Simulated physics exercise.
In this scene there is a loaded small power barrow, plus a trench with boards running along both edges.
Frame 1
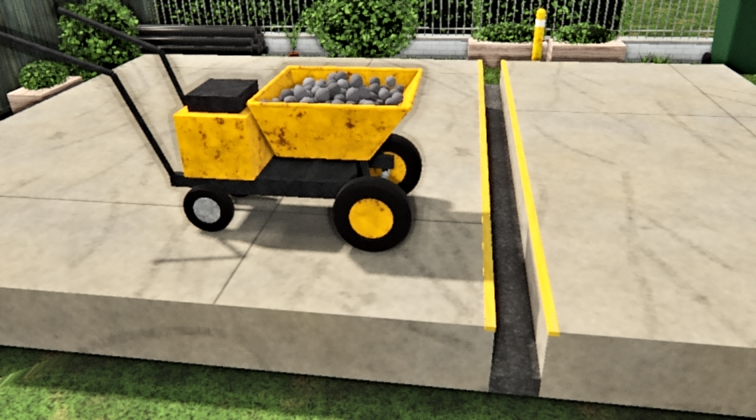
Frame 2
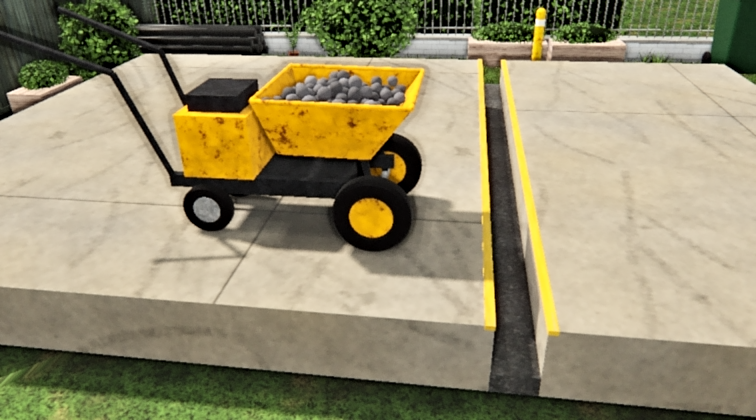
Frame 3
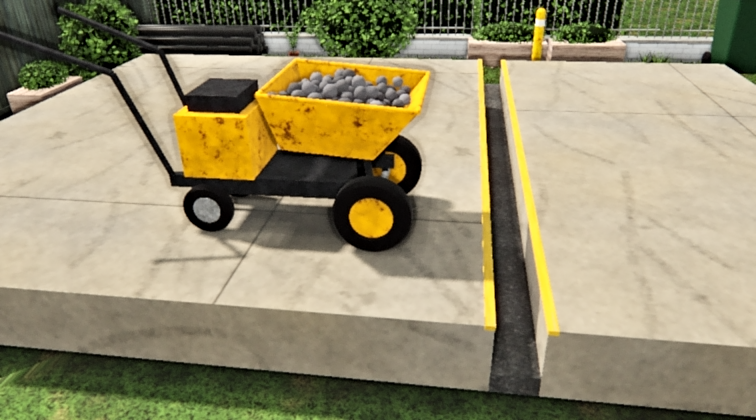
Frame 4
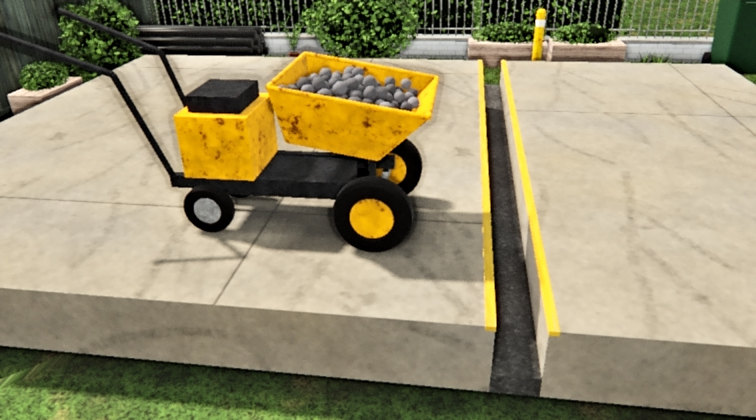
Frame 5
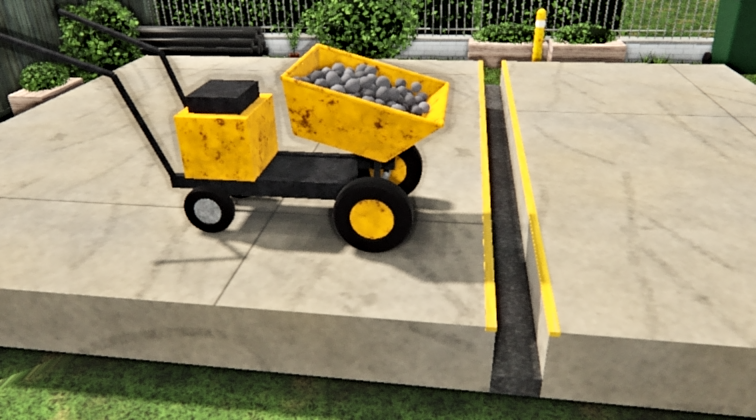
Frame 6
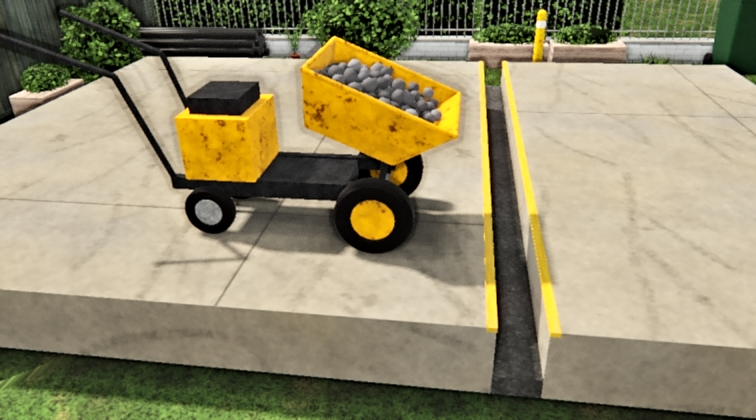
To begin with, a small yellow power barrow stands on a pale slab with its skip level and full of round grey cobbles, left of a narrow trench edged in yellow. The skip then lifts at the back and tilts gradually rightward, ending clearly tipped with the cobbles still inside.
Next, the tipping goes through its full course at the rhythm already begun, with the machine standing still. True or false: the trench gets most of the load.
True.
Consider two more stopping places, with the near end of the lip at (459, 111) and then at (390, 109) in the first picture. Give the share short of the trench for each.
0 and 10 percent, in that order.
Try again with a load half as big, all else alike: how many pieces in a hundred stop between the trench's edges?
It would be around 100 per cent.
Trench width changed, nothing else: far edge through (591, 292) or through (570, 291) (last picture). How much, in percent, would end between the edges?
I'd expect close to 100 in a hundred and then close to 100 in a hundred.
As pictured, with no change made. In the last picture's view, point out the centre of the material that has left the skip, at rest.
I'd put the middle somewhere around (512, 250).
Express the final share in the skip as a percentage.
Close to 10 per cent, give or take.
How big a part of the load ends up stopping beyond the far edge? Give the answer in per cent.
It works out to close to 10 per cent.
Just after the last frame, skip tipped steeply; every one in the skip.
A moment on, skip tipped right over; roughly two thirds in the skip; roughly a quarter in or heaped over the trench; about a tenth beyond it; just a few falling.
Further on, skip tipped right over; about a tenth in the skip; the larger part in or heaped over the trench; about a tenth beyond it.
When it is over, skip tipped right over; about a tenth in the skip; the larger part in or heaped over the trench; about a tenth beyond it.
